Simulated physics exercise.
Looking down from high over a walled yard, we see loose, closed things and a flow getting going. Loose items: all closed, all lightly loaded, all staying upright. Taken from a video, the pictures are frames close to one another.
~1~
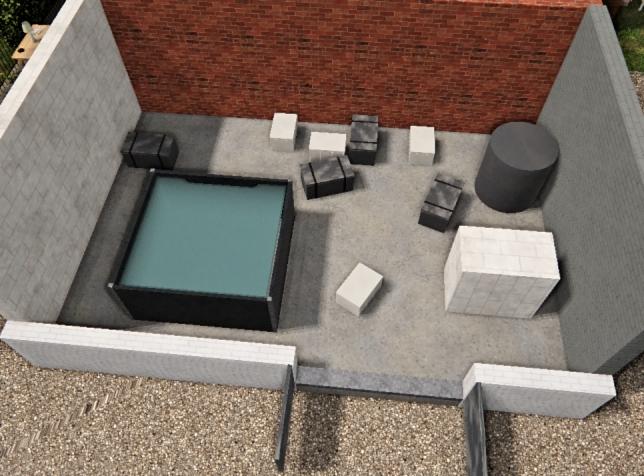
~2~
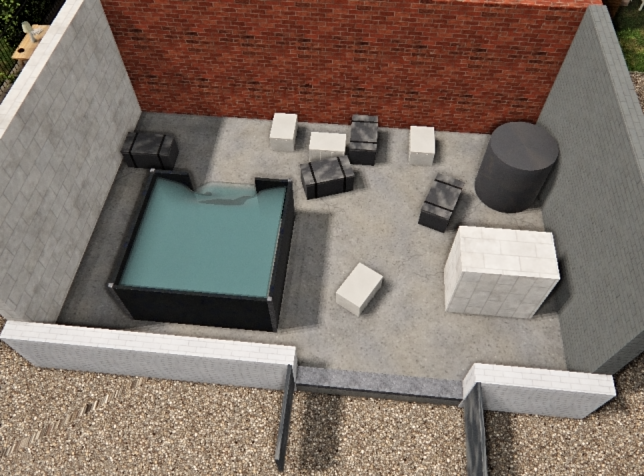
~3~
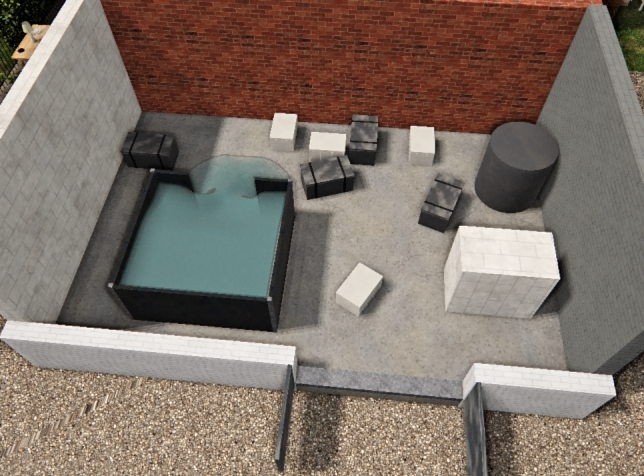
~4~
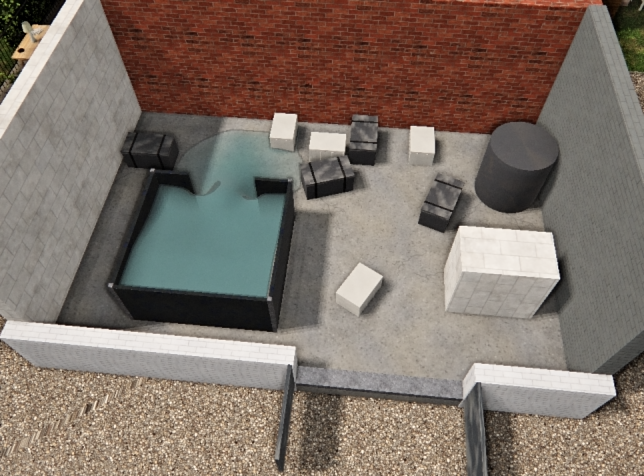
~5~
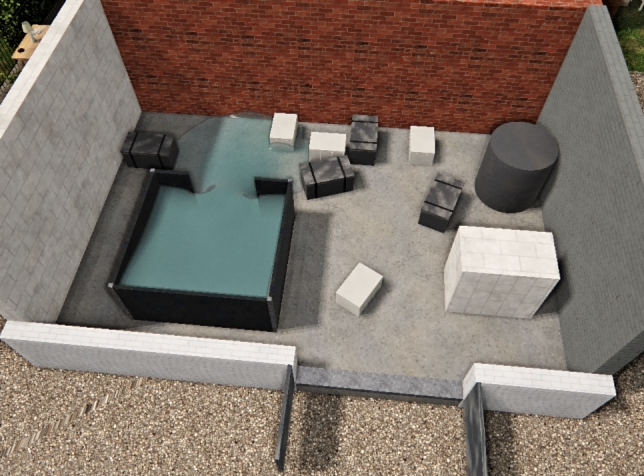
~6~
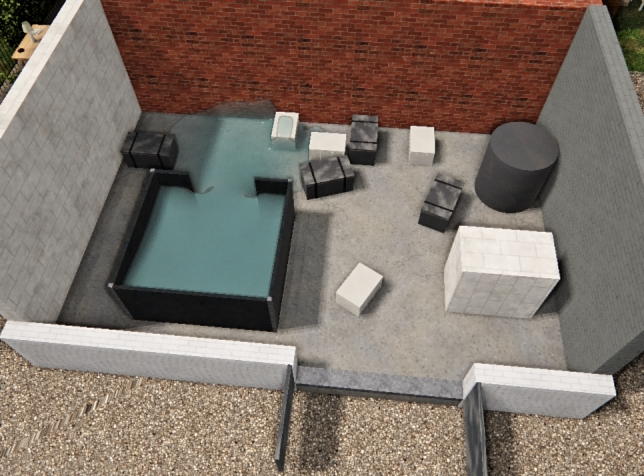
We see a walled yard from above, with crates, pale blocks and a dark cylinder standing still while water pours through a gap in the back of a dark tank and spreads across the ground toward the brick wall.
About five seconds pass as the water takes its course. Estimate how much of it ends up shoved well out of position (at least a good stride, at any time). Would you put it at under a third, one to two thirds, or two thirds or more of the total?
I would put it at two thirds or more of the total.
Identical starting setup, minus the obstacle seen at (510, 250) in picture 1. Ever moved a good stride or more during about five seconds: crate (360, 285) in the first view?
Short answer: Stayed within that.
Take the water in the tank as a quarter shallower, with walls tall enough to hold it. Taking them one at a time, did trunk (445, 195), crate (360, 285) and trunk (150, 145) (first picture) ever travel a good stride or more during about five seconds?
Note, listed order: Covered it / didn't cover it / covered it.
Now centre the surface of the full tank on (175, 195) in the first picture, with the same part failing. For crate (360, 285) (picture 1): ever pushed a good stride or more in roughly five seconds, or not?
Came up short.
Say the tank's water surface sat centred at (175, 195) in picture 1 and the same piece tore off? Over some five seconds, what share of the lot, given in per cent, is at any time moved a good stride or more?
About 90 per cent.
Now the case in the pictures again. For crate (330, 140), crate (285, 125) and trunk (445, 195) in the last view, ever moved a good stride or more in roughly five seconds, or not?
Note, listed order - moved a long way / moved a long way / moved a long way.
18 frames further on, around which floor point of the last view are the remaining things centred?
The remaining things centre around (390, 226).
A moment on, 0 of 8 are well off their spots; 1 afloat.
Next, 5 of 8 are well off their spots; 2 afloat.
Later, 6 of 8 are well off their spots; 4 afloat.
In the end, 6 of 8 are well off their spots, and 6 have been at some point; 4 afloat.
